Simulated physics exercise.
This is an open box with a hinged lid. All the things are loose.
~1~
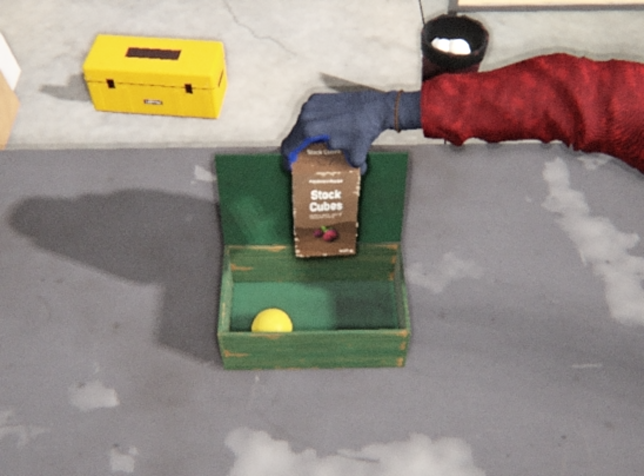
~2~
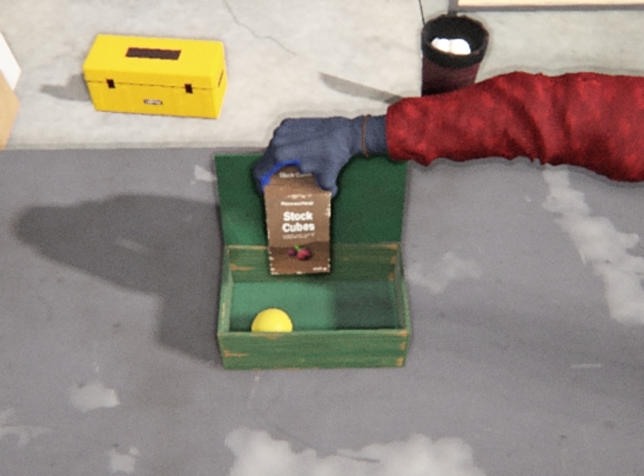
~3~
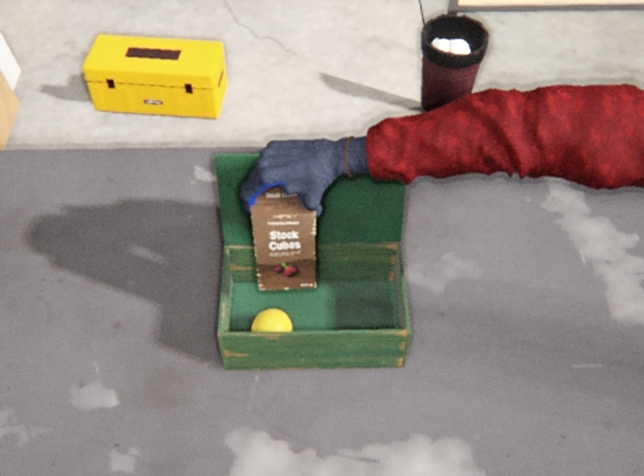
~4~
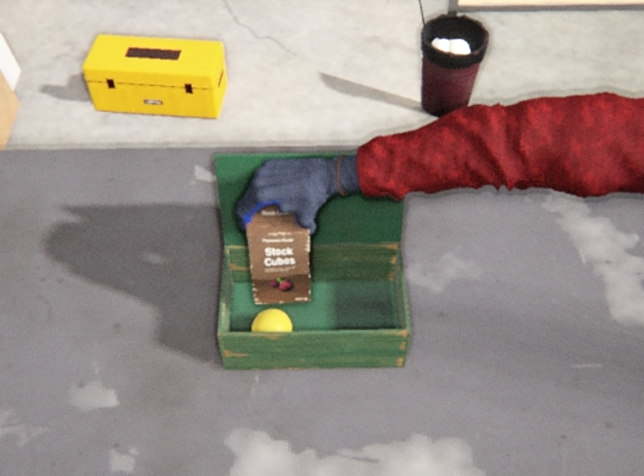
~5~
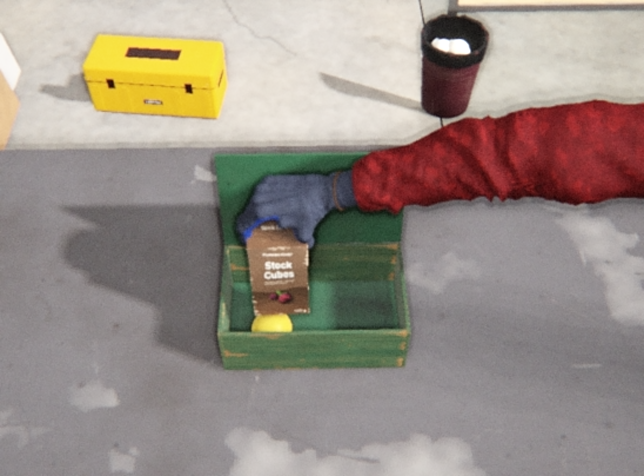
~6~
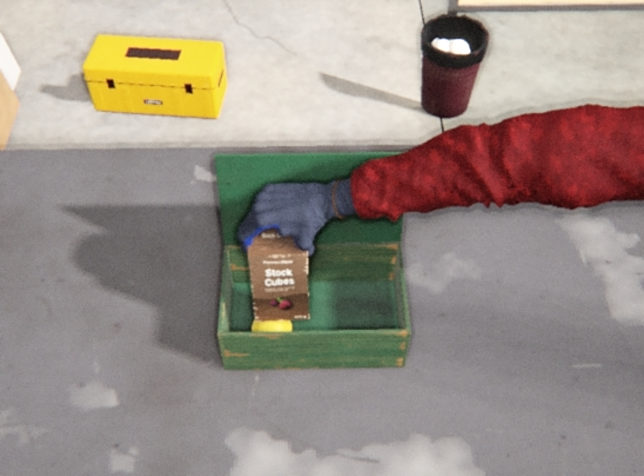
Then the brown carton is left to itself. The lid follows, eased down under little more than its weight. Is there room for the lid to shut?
Here the lid closes.
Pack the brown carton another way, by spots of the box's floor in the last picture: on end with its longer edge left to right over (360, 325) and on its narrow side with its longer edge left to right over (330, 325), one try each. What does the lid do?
In the first case it will not close; in the second case it closes.
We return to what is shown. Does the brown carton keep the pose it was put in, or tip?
The brown carton tips.
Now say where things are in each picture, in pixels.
On its way; brown carton (325, 201), in the first picture.
On its way; brown carton (298, 221), in the second picture.
On its way; brown carton (284, 239), in the third picture.
On its way; brown carton (280, 255), in the fourth picture.
On its way; brown carton (279, 268), in the fifth picture.
Put in, still held; brown carton (280, 275), in the sixth picture.
Then, 0.40 s past the last view, brown carton rocked 69° from its first pose near (298, 279); yellow lemon displaced a little.
Then, 1.20 s past the last view, lid starting down; brown carton on its side near (324, 308); yellow lemon displaced a little.
Then, 1.70 s past the last view, lid 54° above the rim; brown carton on its side near (324, 308); yellow lemon displaced a little.
Then, 2.20 s past the last view, lid 18° above the rim; brown carton on its side near (324, 308); yellow lemon displaced a little.
Finally, lid shut; down or leaning hard in the box, brown carton; yellow lemon still in place. Final places as the last picture's camera would see them, brown carton near (324, 308).
